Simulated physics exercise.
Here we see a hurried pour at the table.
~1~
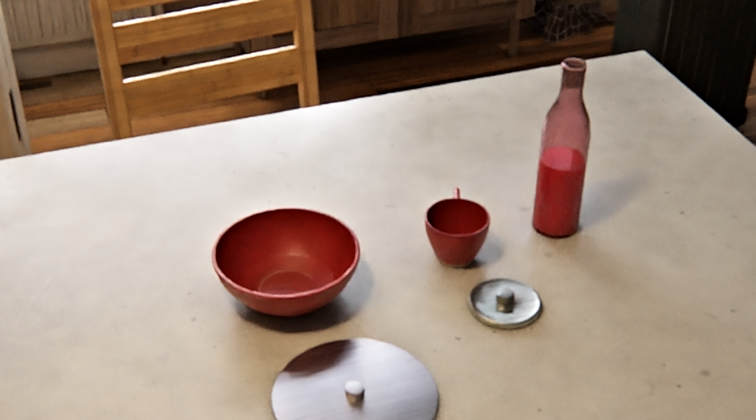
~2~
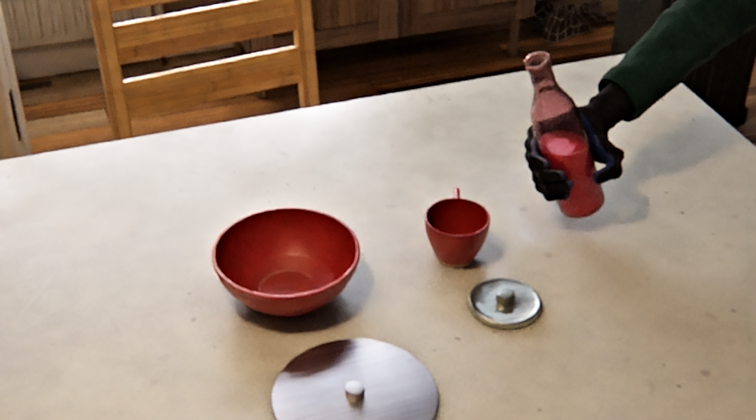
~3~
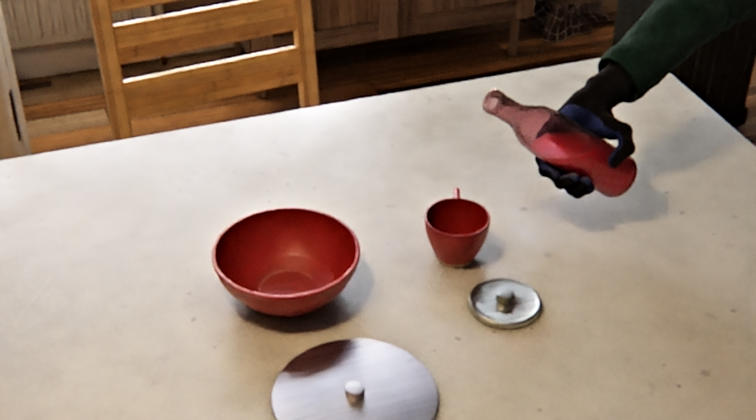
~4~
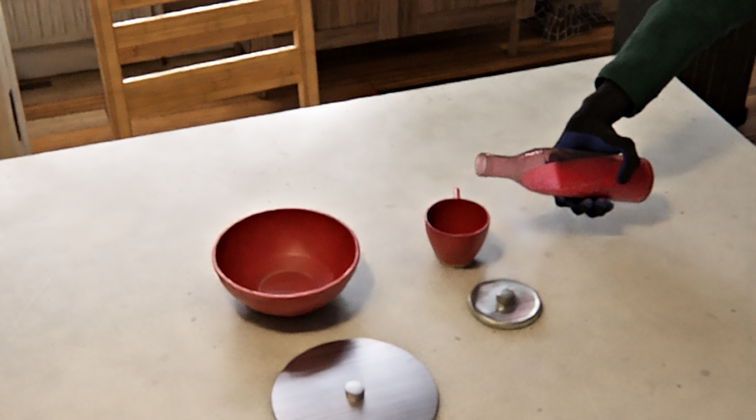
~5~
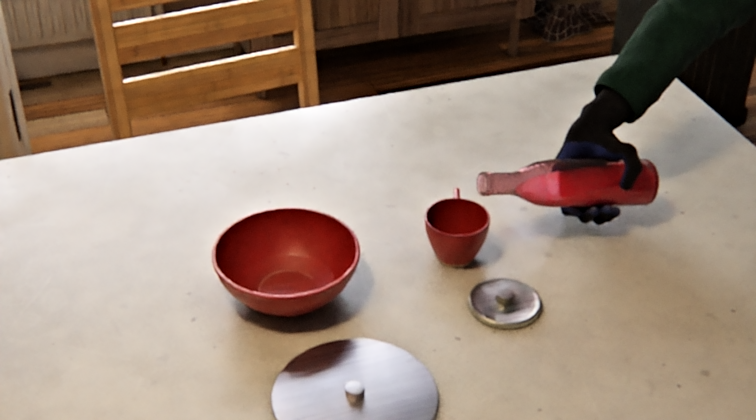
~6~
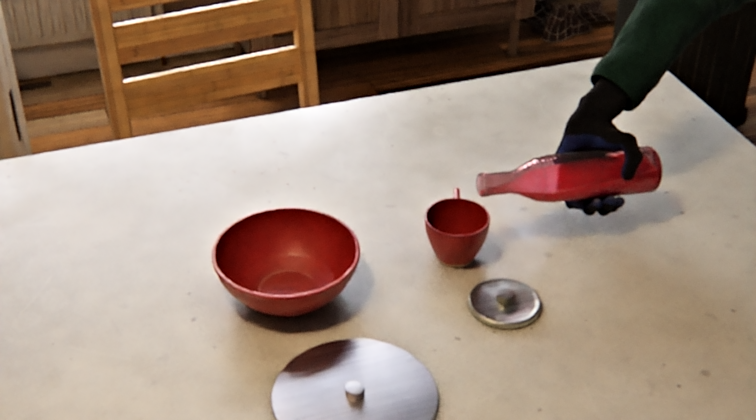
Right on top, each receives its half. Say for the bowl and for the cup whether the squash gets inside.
As I see it, the bowl will trap it, the cup will trap it.
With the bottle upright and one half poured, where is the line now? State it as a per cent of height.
I'd say around 20 percent of its height.
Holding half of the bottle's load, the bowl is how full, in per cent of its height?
I'd guess some 25 per cent.
A moment on, the squash goes into the cup.
Further on, the squash goes into the bowl.
When it is over, the cup has its share inside; the bowl has its share inside.
